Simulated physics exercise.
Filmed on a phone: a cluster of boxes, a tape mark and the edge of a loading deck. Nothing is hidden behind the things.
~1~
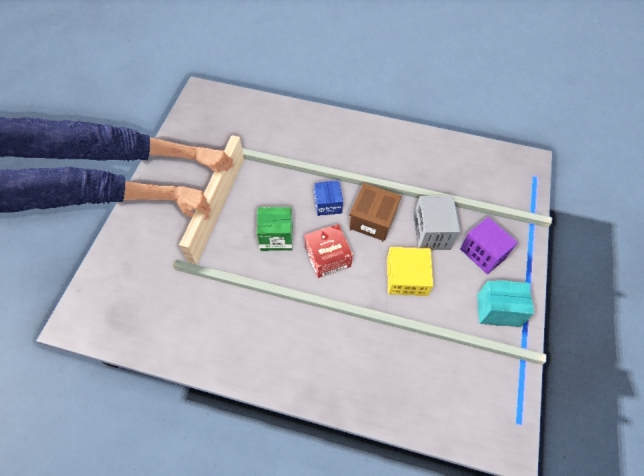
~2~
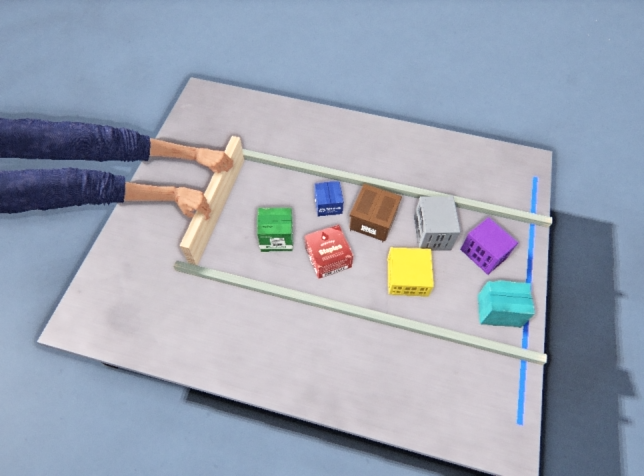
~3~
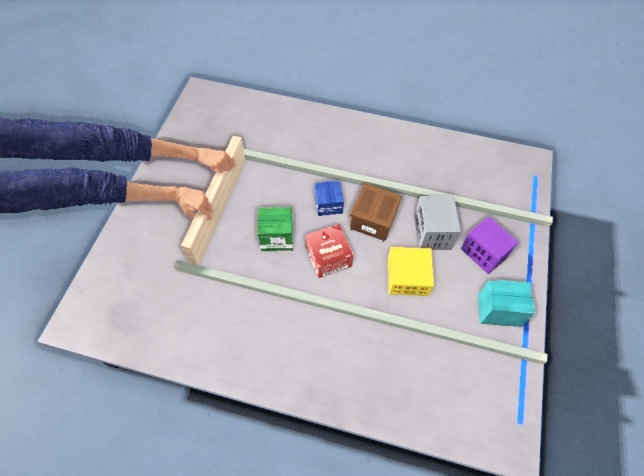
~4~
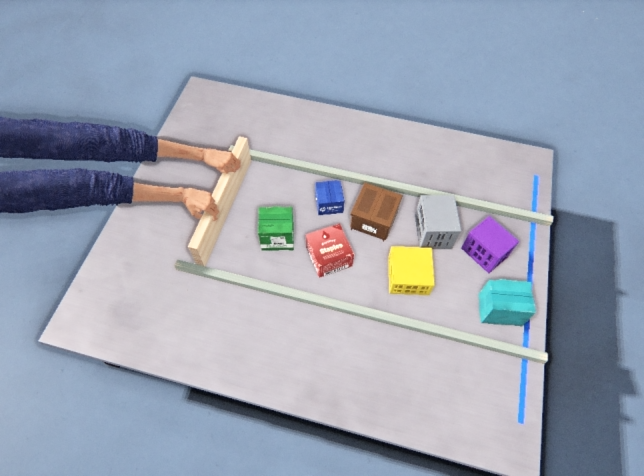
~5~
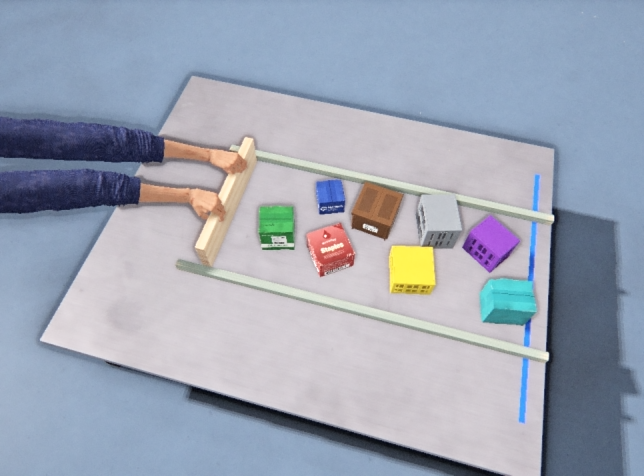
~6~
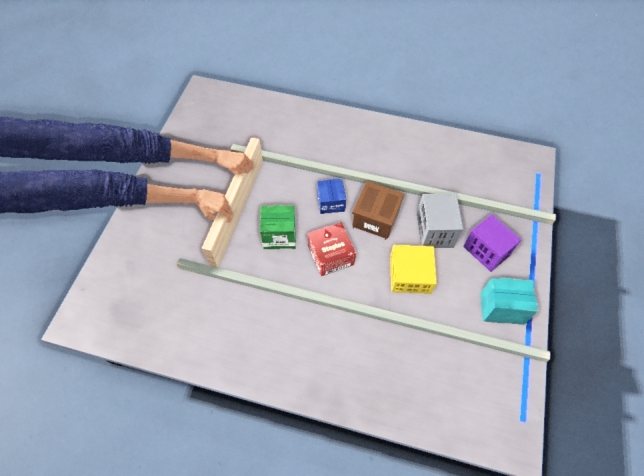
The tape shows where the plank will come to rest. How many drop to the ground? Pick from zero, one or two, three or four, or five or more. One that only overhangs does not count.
The number that fall off is five or more.
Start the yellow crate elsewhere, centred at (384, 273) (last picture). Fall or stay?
Then it is lost.
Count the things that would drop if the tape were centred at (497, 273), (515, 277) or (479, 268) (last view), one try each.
Down on the ground: 4, 6 and 4.
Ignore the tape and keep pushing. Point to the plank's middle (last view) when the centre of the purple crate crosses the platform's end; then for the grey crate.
For the purple crate at (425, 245), for the grey crate at (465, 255).
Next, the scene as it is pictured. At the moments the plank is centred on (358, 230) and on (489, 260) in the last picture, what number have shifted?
By then 6, and 8.
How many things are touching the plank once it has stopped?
It touches 2.
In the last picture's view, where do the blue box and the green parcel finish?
First (551, 250), then (555, 296).
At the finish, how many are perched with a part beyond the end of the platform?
That would be 2.
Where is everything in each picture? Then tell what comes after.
In the first picture, turquoise parcel (505, 304); purple crate (488, 246); grey crate (436, 224); plank (215, 198); tape (528, 284).
In the second picture, purple crate (488, 246); blue box (329, 199).
In the third picture, grey crate (436, 223); plank (217, 199).
In the fourth picture, turquoise parcel (506, 303); red box (329, 251).
In the fifth picture, purple crate (490, 244); yellow crate (411, 270).
In the sixth picture, turquoise parcel (508, 301); purple crate (491, 243); grey crate (439, 221); plank (235, 201); tape (532, 281).
A little later, none off yet; turquoise parcel at rest near (508, 301); purple crate at rest near (491, 243); grey crate at rest near (439, 221).
Next, none off yet; turquoise parcel shifted a little near (529, 309); purple crate shifted about its own width near (530, 251); grey crate shifted about its own width near (489, 234).
Later still, two off so far; turquoise parcel fallen near (544, 357); purple crate fallen near (544, 288); grey crate tilted a little near (569, 254).
When it is over, the number that fall off is five or more; down, red box, brown tote, yellow crate, grey crate, purple crate and turquoise parcel.
